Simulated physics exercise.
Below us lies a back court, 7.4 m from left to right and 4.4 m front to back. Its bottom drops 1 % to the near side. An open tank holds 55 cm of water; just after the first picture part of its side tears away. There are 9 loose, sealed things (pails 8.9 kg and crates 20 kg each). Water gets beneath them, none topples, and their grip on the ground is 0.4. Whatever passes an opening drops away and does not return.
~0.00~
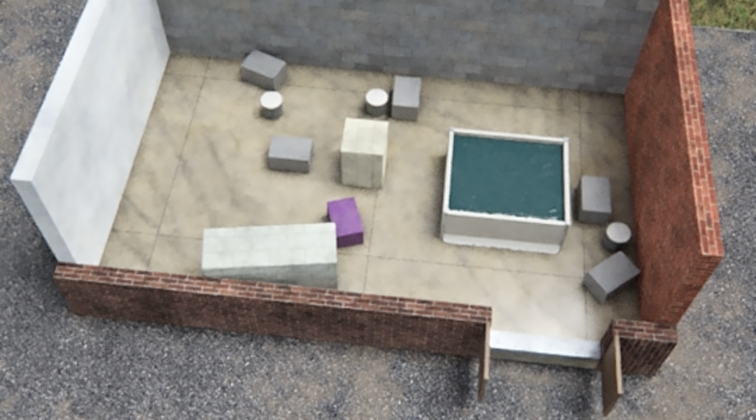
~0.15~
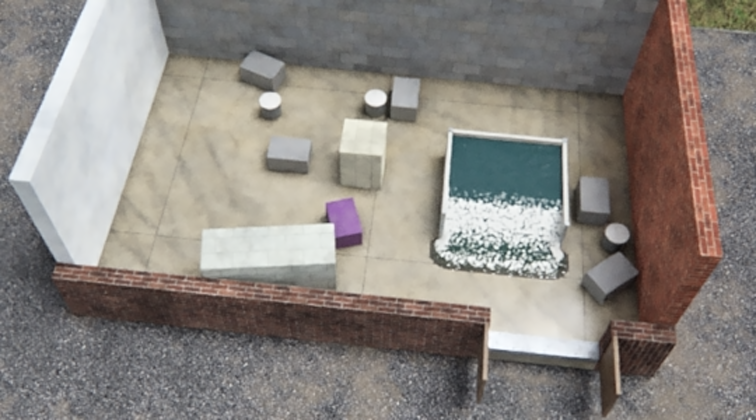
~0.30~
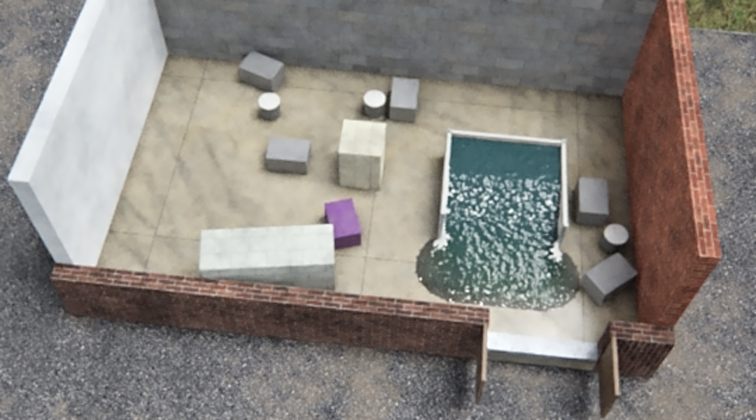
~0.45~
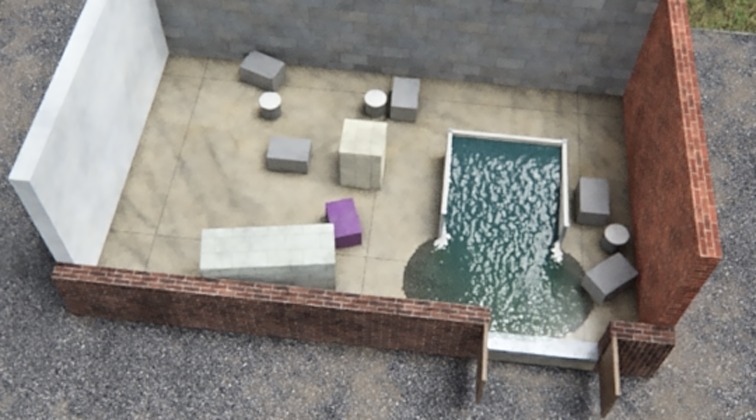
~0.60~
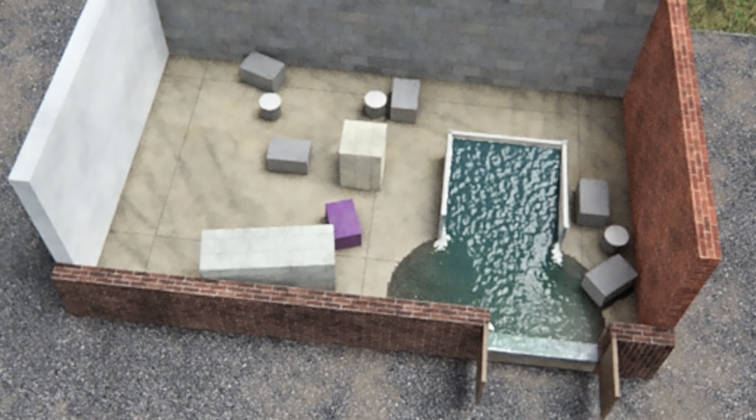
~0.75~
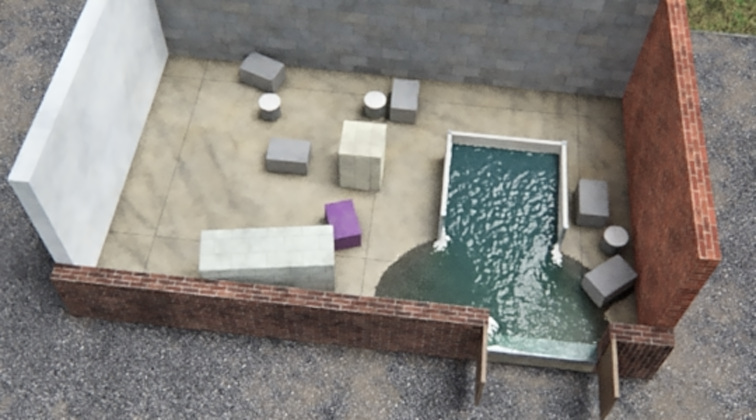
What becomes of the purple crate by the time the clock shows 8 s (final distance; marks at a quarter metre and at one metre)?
The purple crate is nudged along.
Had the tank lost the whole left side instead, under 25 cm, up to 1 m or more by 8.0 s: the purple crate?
In that case the purple crate travels far.
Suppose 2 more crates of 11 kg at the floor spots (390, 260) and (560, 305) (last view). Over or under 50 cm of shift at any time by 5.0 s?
In turn: Past it, more.
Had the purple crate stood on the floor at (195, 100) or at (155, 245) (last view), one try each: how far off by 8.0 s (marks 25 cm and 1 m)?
In turn: It barely shifts; it holds its place.
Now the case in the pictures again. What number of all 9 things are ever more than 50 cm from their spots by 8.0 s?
That makes 0.
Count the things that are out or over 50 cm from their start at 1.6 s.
By then 0.
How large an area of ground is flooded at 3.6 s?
Some 14 m2.
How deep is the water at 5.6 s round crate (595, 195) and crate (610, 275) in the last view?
About 1 and 3 cm.
After 1.6 s the purple crate is near (343, 219), 0.0 m from its start, aground; 0 of 9 are out; 0 afloat.
After 3.6 s the purple crate is near (340, 196), 0.4 m from its start, aground; 0 of 9 are out; 0 afloat.
After 5.6 s the purple crate is near (340, 196), 0.4 m from its start, aground; 0 of 9 are out; 0 afloat.
After 8.0 s the purple crate is near (340, 196), 0.4 m from its start, aground; 0 of 9 are out; 0 afloat.
